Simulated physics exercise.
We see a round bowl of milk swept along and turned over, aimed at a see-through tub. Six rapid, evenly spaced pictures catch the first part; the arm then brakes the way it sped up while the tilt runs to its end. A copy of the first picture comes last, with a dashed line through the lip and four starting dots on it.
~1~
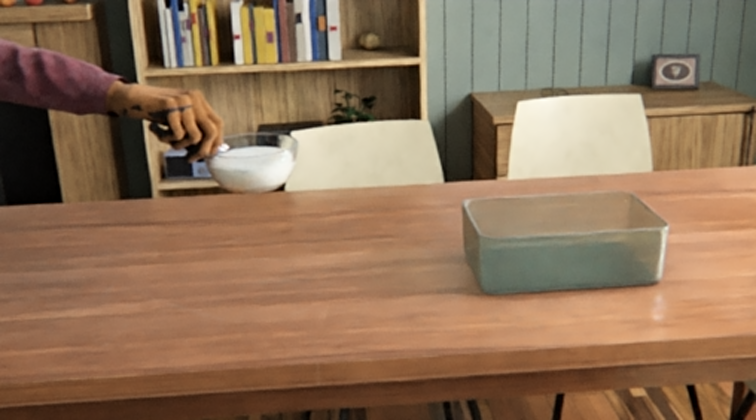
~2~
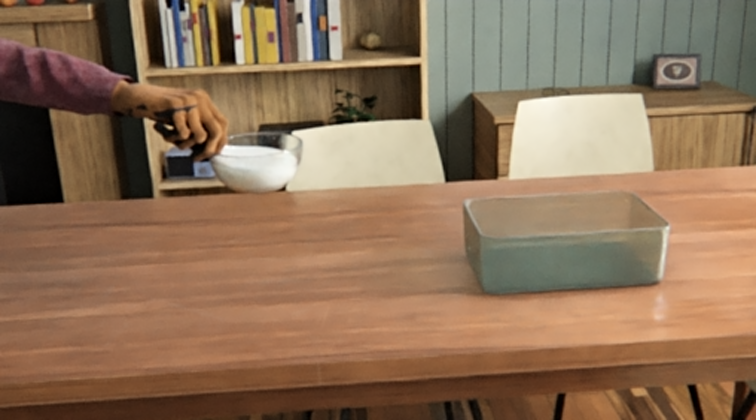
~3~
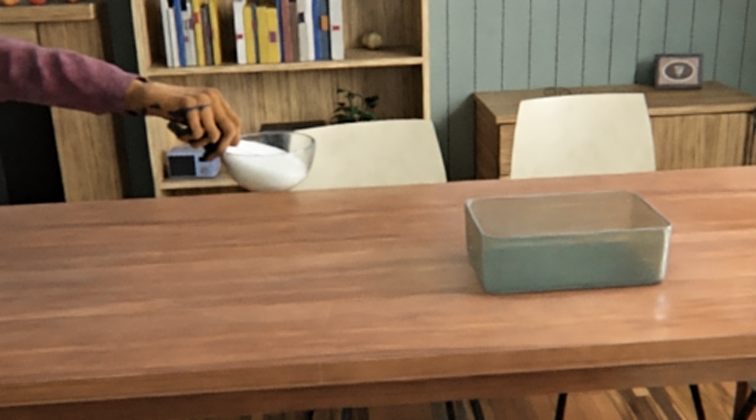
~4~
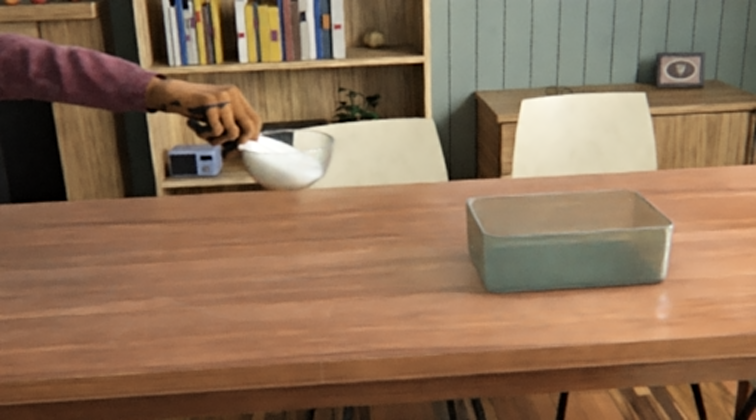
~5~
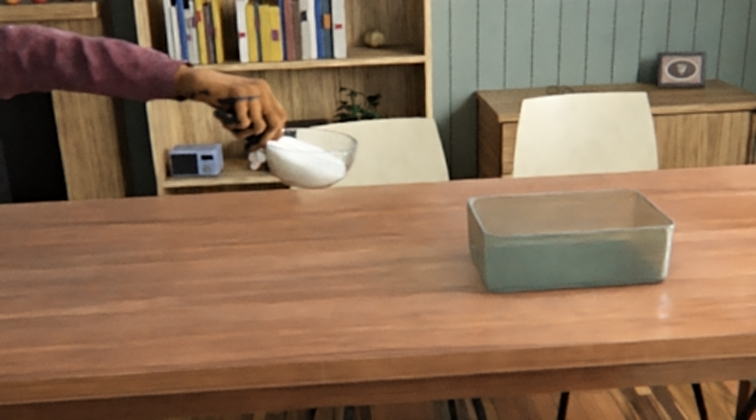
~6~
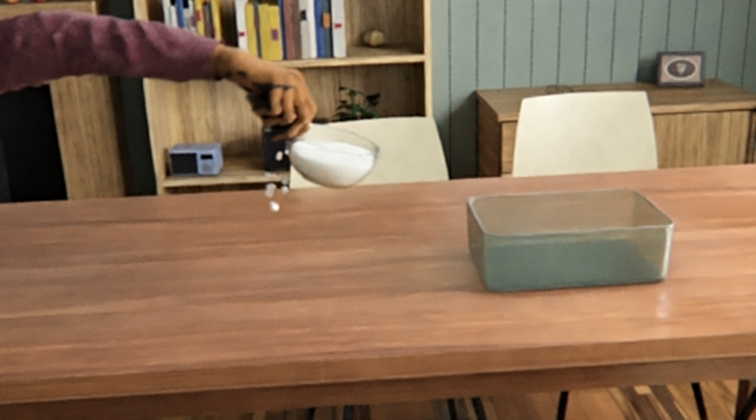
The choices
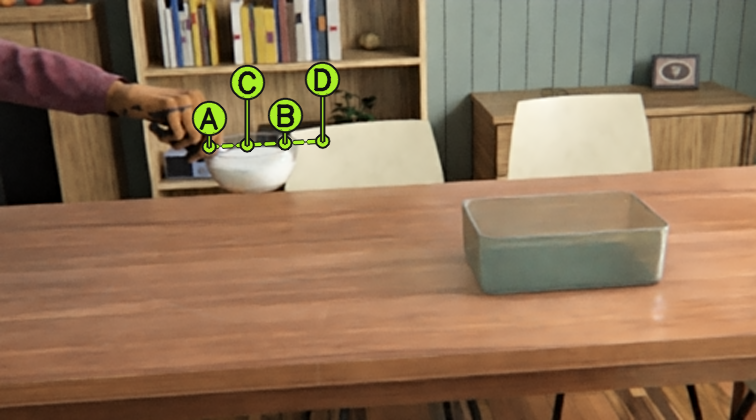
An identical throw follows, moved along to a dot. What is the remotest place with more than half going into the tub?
Go for D.
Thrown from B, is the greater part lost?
Yes.
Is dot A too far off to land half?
Yes.
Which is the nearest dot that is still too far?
The answer is B.
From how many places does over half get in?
One of the four.
On the marked copy, A at (209, 146); B at (285, 143); C at (247, 144); D at (322, 141).
With A, about 0 % lands in the tub, 100 % falls short.
With B, about 21 % lands in the tub, 76 % falls short and 3 % goes beside or beyond.
With C, about 0 % lands in the tub, 98 % falls short.
With D, about 67 % lands in the tub, 30 % falls short and 4 % goes beside or beyond.
